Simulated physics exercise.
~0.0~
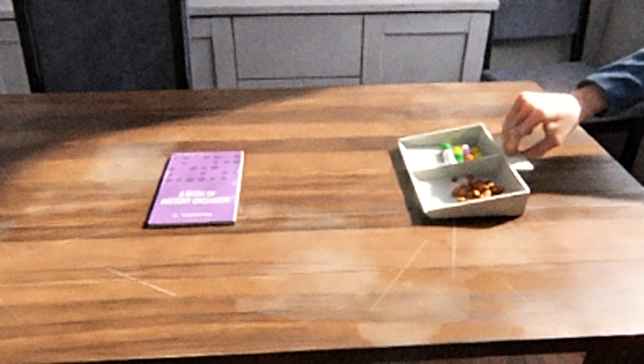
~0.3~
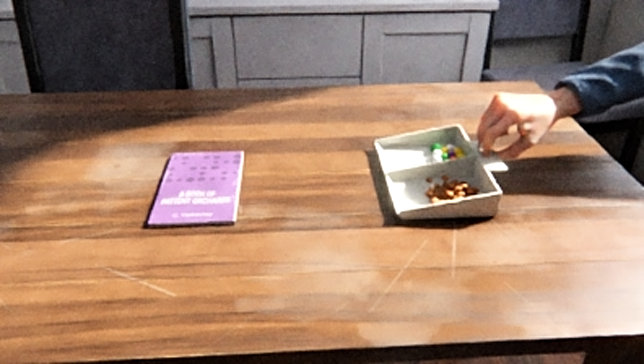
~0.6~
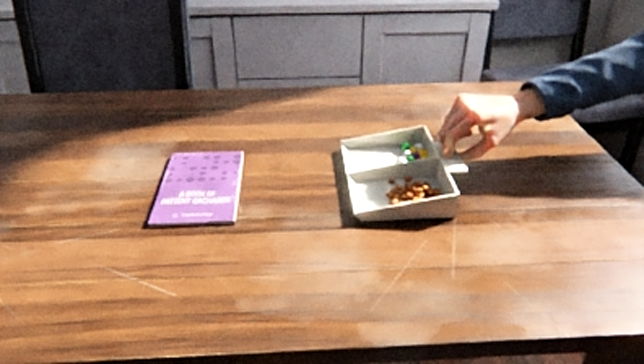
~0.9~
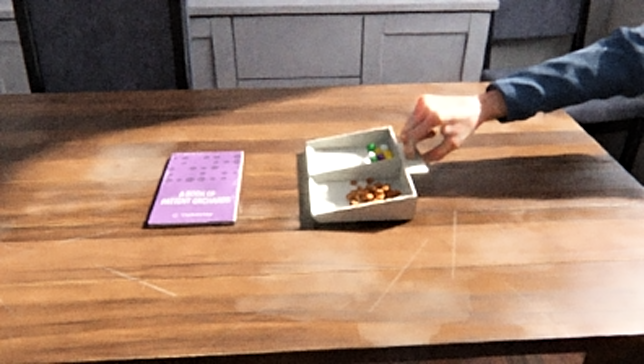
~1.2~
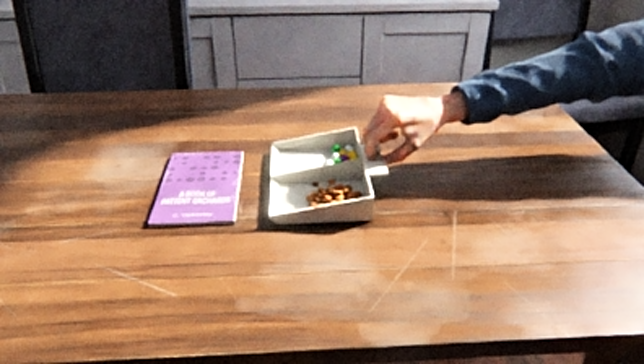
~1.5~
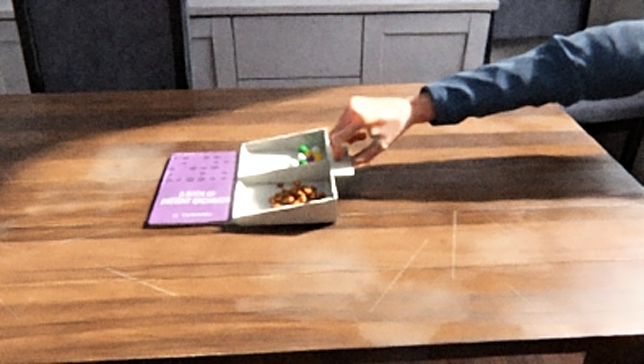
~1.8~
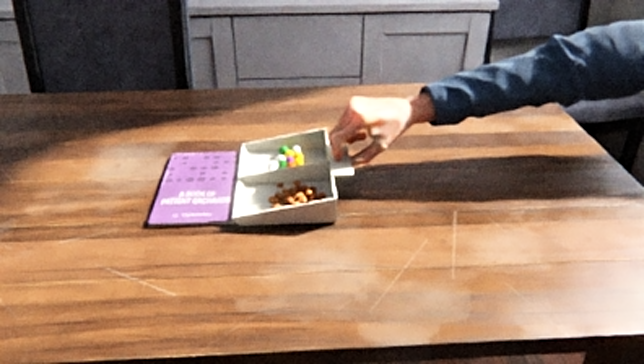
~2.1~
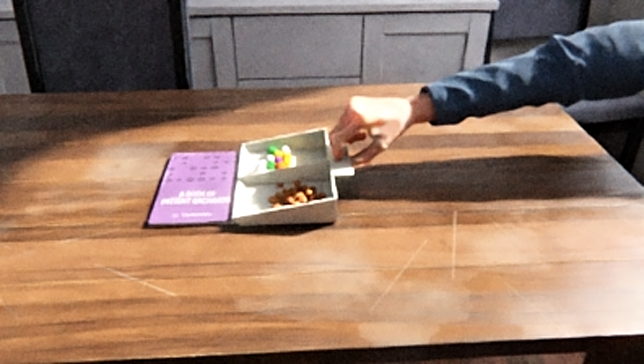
Divided tray of nuts and colourful sweets sliding left under a hand, stopping against a purple book, the sweets shifting left inside.
